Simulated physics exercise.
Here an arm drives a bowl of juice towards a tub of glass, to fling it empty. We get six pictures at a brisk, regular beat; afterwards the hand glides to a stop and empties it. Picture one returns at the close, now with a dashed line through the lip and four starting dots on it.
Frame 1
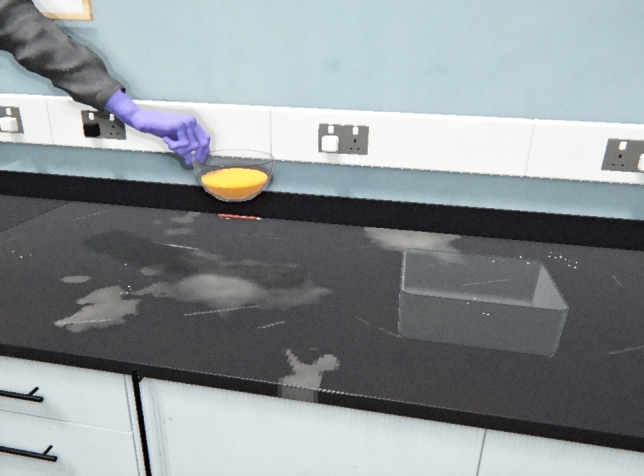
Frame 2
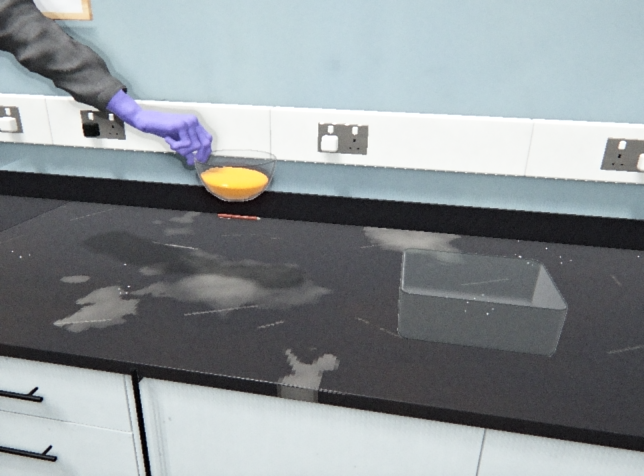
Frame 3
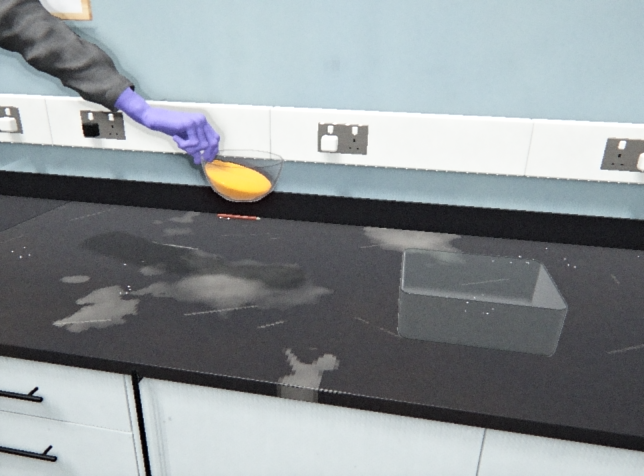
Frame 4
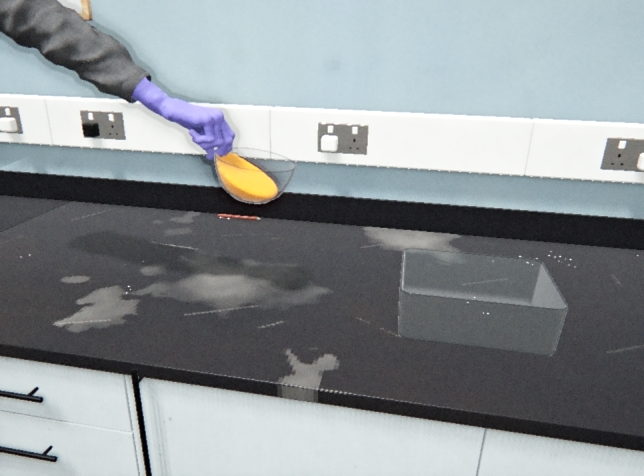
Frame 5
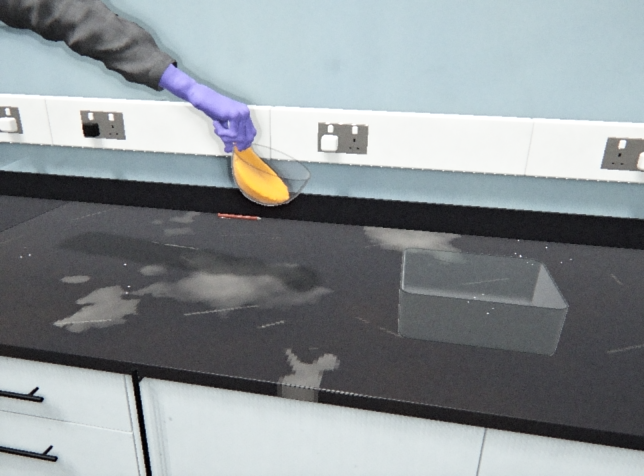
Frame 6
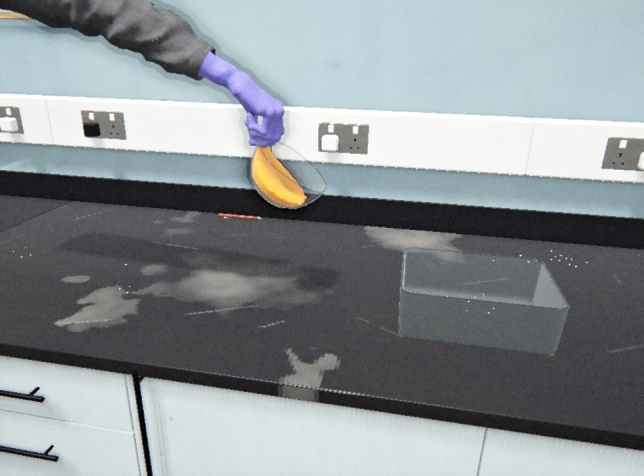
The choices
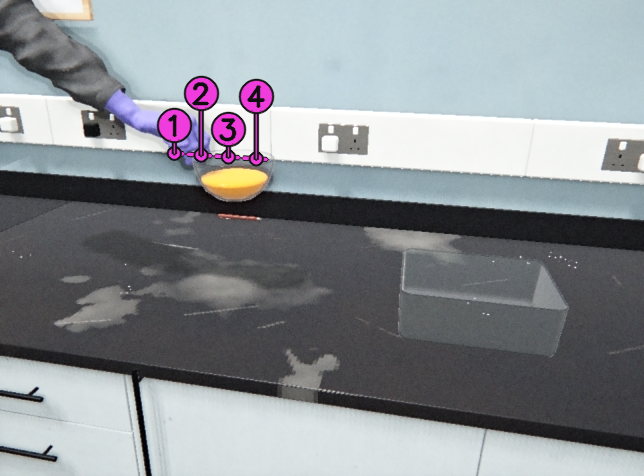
A purple-gloved hand at the end of a dark-sleeved arm holds a clear bowl of orange liquid nearly still, then carries it right above a dark countertop toward a glass tub, tilting the bowl progressively more steeply.
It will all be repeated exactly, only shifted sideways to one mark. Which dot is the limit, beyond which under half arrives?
4.
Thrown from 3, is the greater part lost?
Yes.
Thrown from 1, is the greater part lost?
Yes, it does.
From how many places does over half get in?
One of them.
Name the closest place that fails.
That is place 3.
On the marked copy, 1 at (174, 153); 2 at (201, 155); 3 at (228, 157); 4 at (256, 158).
With 1, about 0 % lands in the tub, 100 % falls short.
With 2, about 0 % lands in the tub, 96 % falls short and 4 % goes beside or beyond.
With 3, about 16 % lands in the tub, 78 % falls short and 6 % goes beside or beyond.
With 4, about 62 % lands in the tub, 20 % falls short and 17 % goes beside or beyond.
